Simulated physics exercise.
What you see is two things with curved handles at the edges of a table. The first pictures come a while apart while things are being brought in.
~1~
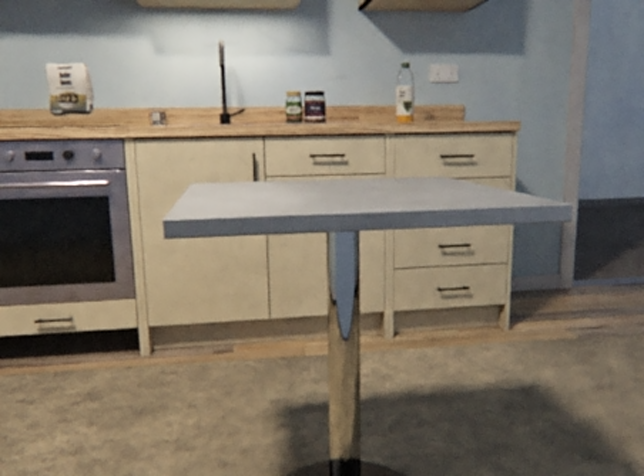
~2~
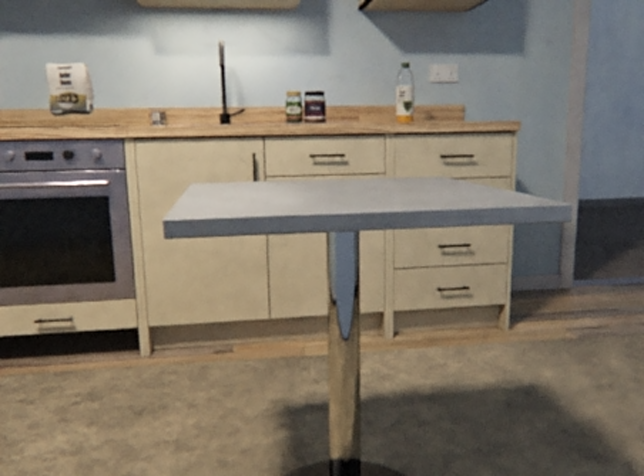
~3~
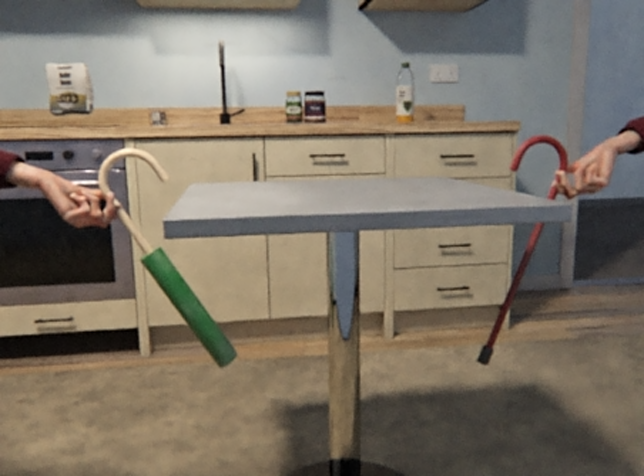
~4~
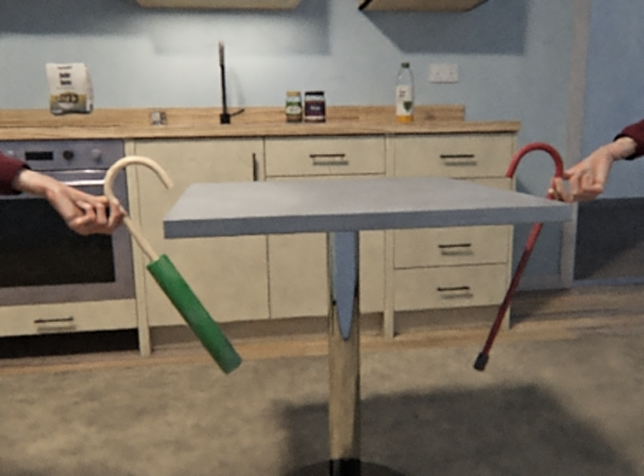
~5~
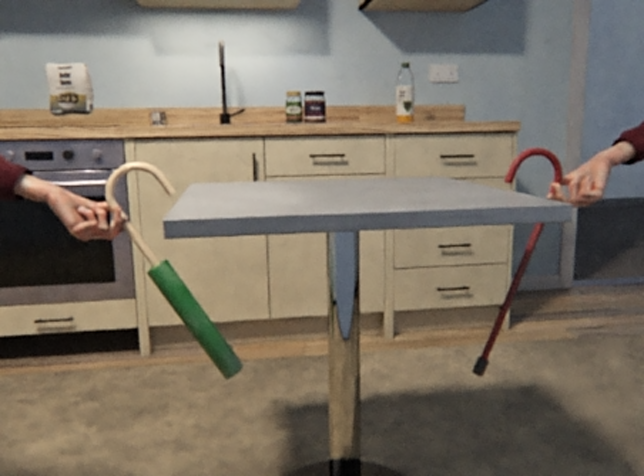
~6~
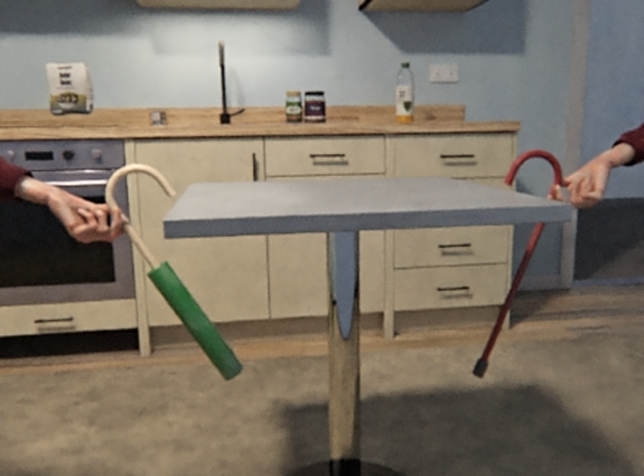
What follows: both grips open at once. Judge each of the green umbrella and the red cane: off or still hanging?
Green umbrella - off; red cane - off.
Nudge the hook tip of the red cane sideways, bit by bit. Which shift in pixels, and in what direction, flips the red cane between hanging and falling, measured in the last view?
Some 16 pixels, leftward.
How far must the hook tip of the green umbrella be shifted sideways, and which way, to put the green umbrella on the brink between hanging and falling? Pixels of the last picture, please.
I'd put it at roughly 8 pixels, moving right.
Then, 0.54 s later than the last frame, green umbrella dropping; red cane dropping near (552, 413).
When it is over, the green umbrella falls to the floor; the red cane falls to the floor.
